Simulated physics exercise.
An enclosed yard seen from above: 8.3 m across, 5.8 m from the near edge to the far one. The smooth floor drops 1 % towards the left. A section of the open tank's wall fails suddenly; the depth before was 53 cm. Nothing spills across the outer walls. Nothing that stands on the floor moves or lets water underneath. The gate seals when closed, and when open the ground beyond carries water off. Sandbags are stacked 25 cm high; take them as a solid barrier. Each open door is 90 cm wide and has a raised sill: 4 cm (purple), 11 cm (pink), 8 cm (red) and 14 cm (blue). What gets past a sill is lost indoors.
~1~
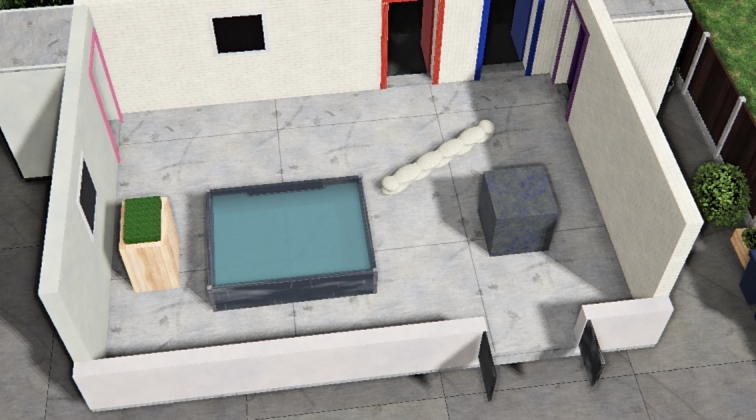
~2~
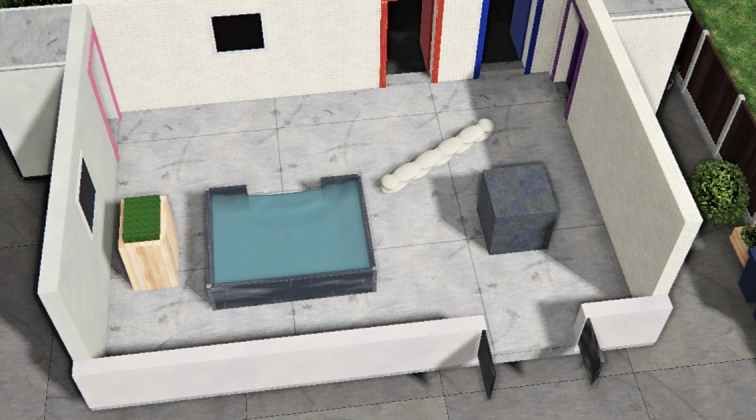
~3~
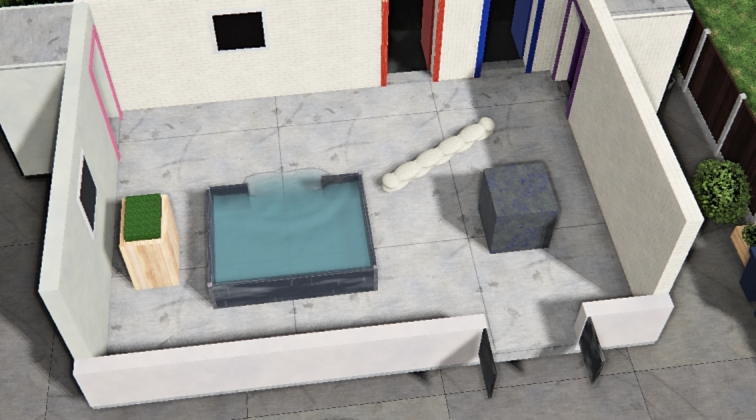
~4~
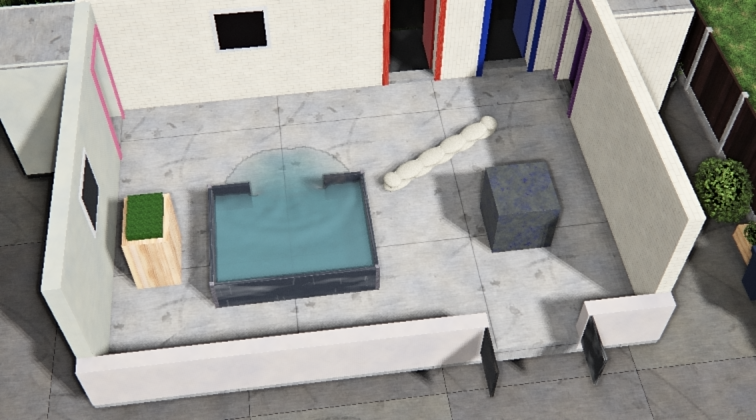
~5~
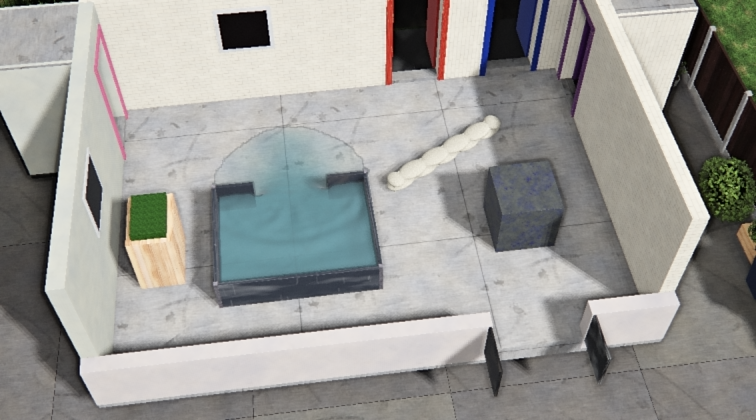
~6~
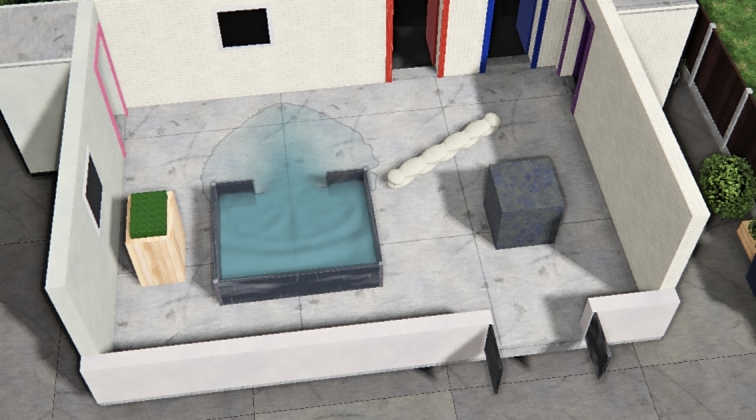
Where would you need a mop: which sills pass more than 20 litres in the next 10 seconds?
The water let in: At the purple door it exceeds the limit; at the pink door it goes over the limit; at the red door it keeps below the limit; at the blue door it stays under the limit.
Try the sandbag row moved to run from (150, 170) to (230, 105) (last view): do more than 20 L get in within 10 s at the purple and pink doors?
Then: Purple above, pink under.
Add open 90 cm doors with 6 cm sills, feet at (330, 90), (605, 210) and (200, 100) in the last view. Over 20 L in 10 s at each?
In that order: Above, below, past it.
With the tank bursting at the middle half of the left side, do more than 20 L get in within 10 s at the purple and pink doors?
Then: Purple below, pink over.
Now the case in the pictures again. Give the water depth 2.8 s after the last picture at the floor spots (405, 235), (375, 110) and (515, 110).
About 0, 11 and 3 cm.
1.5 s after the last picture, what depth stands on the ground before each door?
Depths in cm: Purple 0, pink 8, red 9, blue 0.
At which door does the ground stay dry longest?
It is the purple one.
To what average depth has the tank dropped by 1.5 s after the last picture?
Roughly 31 cm on average.
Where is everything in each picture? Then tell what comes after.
In the first picture, still water, 53 cm deep, in the open tank at (289, 233).
In the second picture, the front is at a hidden place, 0.7 m from the gap on the open tank's far side; 0.3 m2 of floor is under water; 53 cm left at the back of the open tank.
In the third picture, water pours out on the open tank's far side and has run 0.9 m, to a hidden place; typically 10 cm deep outside, 53 cm at the open tank's back.
In the fourth picture, water pours out on the open tank's far side and has run 1.3 m, to (312, 151); typically 7 cm deep outside, 53 cm at the open tank's back.
In the fifth picture, the front is at (267, 134), 1.7 m from the gap on the open tank's far side; 3.1 m2 of floor is under water; 53 cm left at the back of the open tank.
In the sixth picture, water pours out on the open tank's far side and has run 2.3 m, to (278, 108); typically 5 cm deep outside, 47 cm at the open tank's back.
Then, 0.7 s after the last picture water covers 20 % of the floor and is deepest (30 cm) near (289, 193); purple door not reached, pink door not reached, red door not reached, blue door not reached.
Then, 1.5 s after the last picture water covers 25 % of the floor and is deepest (32 cm) near (127, 114); purple door not reached, pink door 8 cm at the sill, 0 L in, red door 9 cm at the sill, 0 L in, blue door not reached.
Then, 2.8 s after the last picture water covers 35 % of the floor and is deepest (25 cm) near (127, 114); purple door 2 cm at the sill, 0 L in, pink door 23 cm at the sill, 62 L in, red door 9 cm at the sill, 3 L in, blue door 4 cm at the sill, 0 L in.
Then, 5.3 s after the last picture water covers 55 % of the floor and is deepest (19 cm) near (127, 127); purple door 10 cm at the sill, 70 L in, pink door 18 cm at the sill, 145 L in, red door 6 cm at the sill, 4 L in, blue door 8 cm at the sill, 0 L in.
Then, 9.3 s after the last picture water covers 80 % of the floor and is deepest (13 cm) near (127, 120); purple door 5 cm at the sill, 120 L in, pink door 12 cm at the sill, 172 L in, red door 5 cm at the sill, 4 L in, blue door 6 cm at the sill, 0 L in.
